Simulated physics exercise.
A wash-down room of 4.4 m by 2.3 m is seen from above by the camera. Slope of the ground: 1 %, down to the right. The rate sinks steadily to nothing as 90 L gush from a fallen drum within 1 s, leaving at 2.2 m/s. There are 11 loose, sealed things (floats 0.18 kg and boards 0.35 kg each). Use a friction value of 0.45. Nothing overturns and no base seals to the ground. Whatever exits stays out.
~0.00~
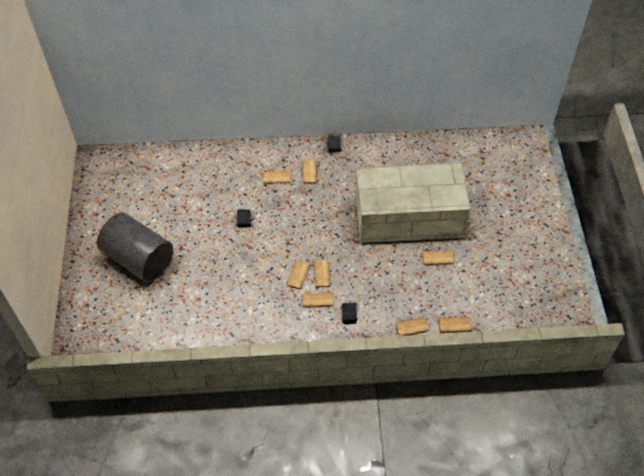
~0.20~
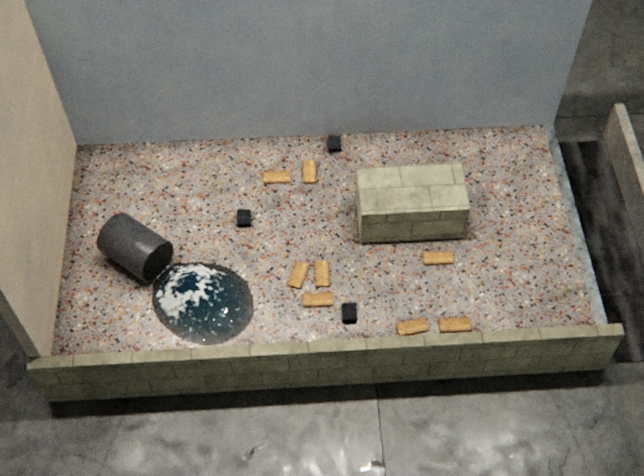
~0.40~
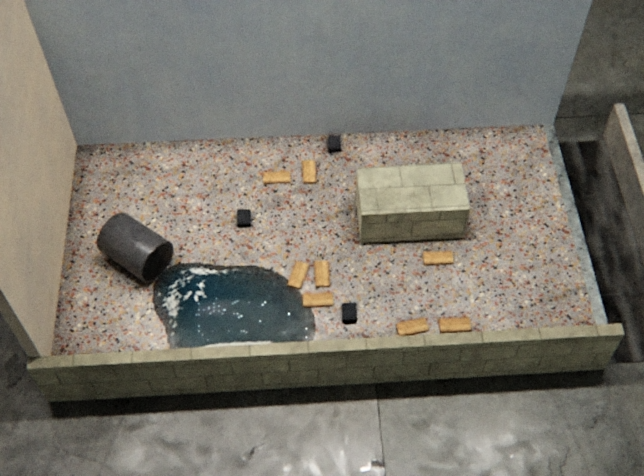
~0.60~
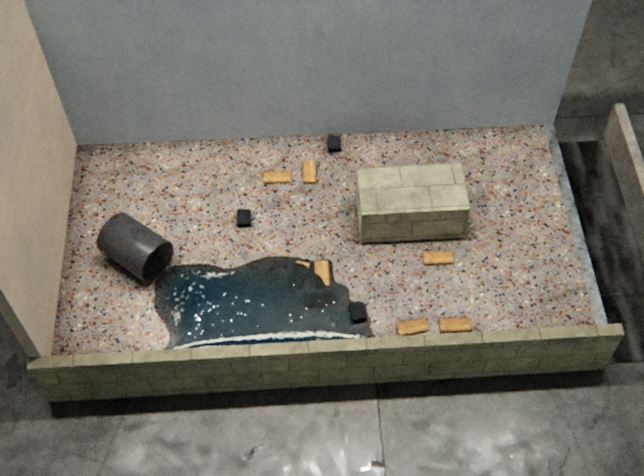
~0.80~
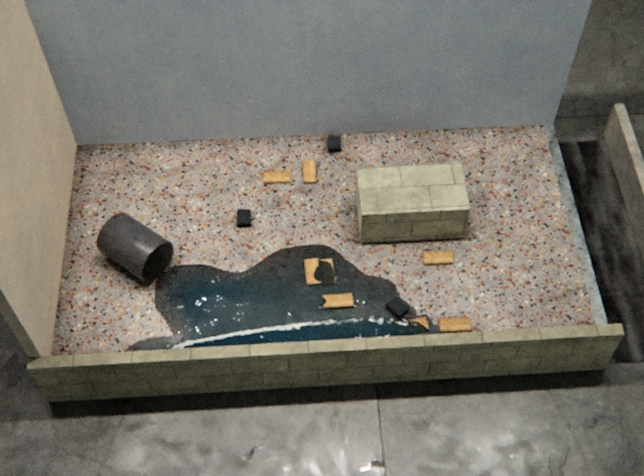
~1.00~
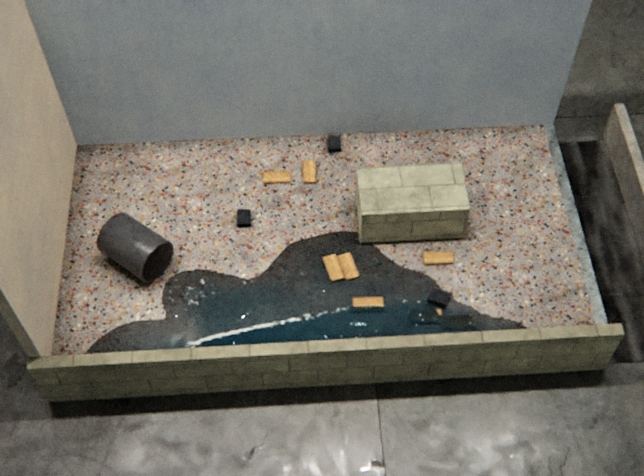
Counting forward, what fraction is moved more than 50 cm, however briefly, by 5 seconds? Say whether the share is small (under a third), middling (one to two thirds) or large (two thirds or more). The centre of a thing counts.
Middling, one to two thirds.
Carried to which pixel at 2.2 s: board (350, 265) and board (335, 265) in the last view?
About (482, 242) for the first and (461, 250) for the second.
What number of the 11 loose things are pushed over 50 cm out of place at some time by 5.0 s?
My count is 7.
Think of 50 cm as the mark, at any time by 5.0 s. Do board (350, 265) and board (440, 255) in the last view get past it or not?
In order: Beyond the mark, beyond the mark.
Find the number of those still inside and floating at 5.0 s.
Count at that moment: 0.
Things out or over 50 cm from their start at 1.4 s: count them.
That would be 6.
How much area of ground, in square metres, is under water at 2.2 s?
I'd estimate close to 4.0 m2.
After 1.4 s 6 of 11 are over 50 cm from their spots; 4 afloat.
After 2.2 s 7 of 11 are over 50 cm from their spots; 2 afloat.
After 3.5 s 7 of 11 are over 50 cm from their spots; 0 afloat.
After 5.0 s 7 of 11 are over 50 cm from their spots, and 7 have been at some point; 0 afloat.
